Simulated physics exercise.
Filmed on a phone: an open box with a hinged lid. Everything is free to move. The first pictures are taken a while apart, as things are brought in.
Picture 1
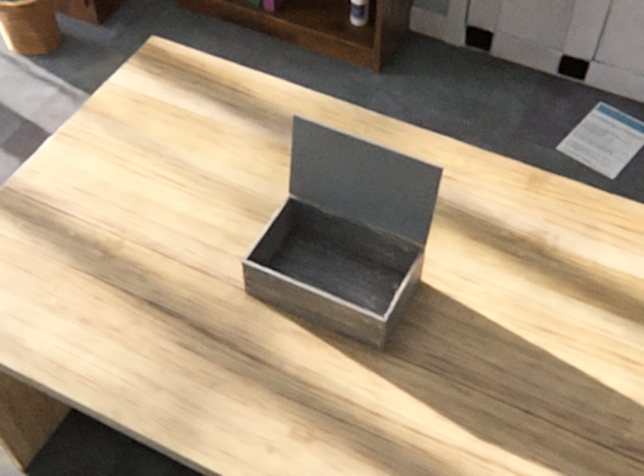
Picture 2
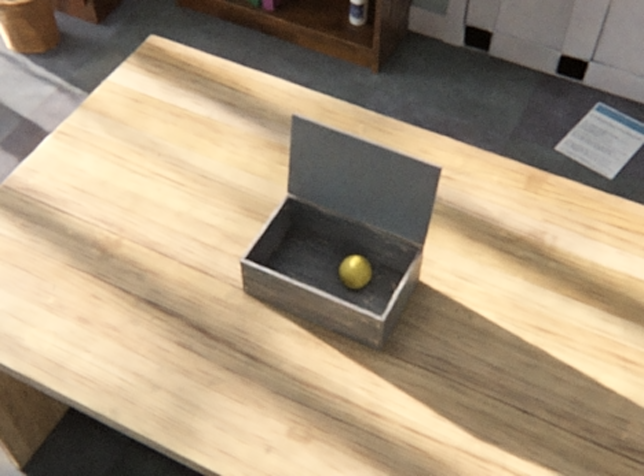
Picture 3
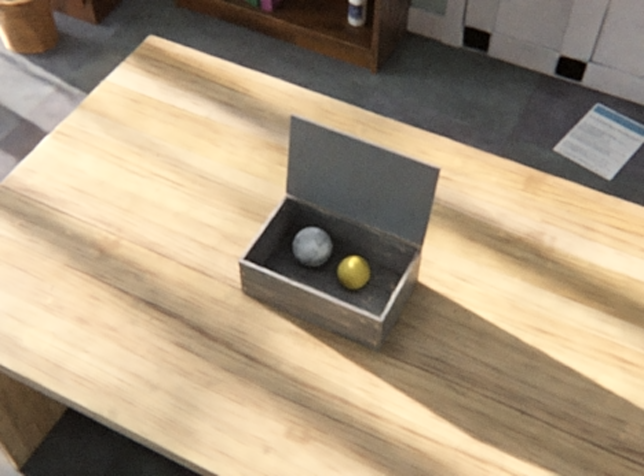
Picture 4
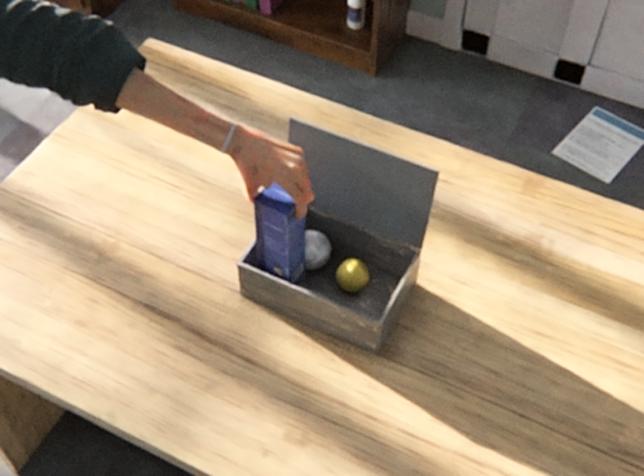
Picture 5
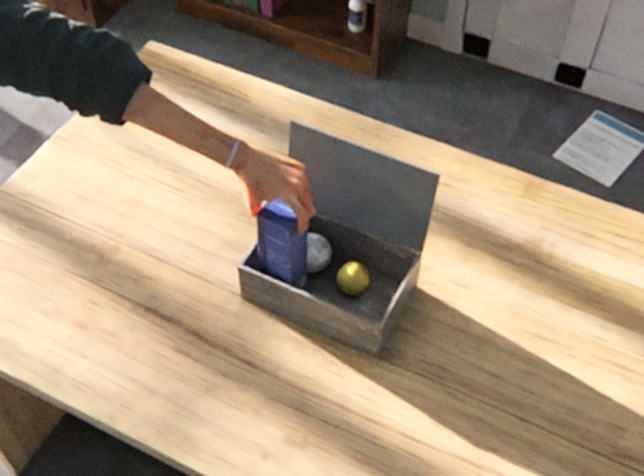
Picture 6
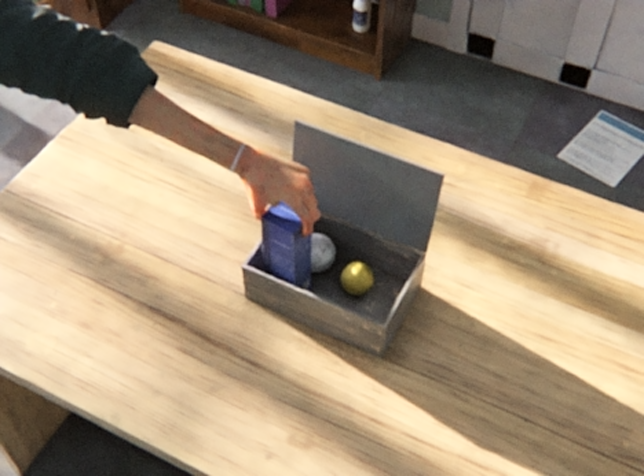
An arm in a dark green sleeve, with a band at the wrist, reaches in from the left over a pale wooden table seen from above, where an open grey box stands with its lid raised. A gold ball appears inside, then a whitish-grey ball to its left. The hand lowers a blue carton into the box's left end and keeps hold, while the view shifts very slightly.
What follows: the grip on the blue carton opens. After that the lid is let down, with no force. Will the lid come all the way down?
In the end the lid will not close.
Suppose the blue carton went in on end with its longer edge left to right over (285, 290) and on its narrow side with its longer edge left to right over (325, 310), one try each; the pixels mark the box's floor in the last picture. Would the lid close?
In the first case it stays ajar; in the second case it shuts flat.
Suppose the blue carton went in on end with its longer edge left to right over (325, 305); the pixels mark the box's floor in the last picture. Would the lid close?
Then it is held up.
Then, 1.10 s after the last picture, lid starting down.
Then, 1.50 s after the last picture, lid 62° above the rim.
Then, 1.90 s after the last picture, lid 40° above the rim; blue carton tipped 11° from how it was near (282, 260).
At rest, lid 31° above the rim; left askew, blue carton; the other 2 in place. Seen from the same camera at the end, blue carton near (281, 263).
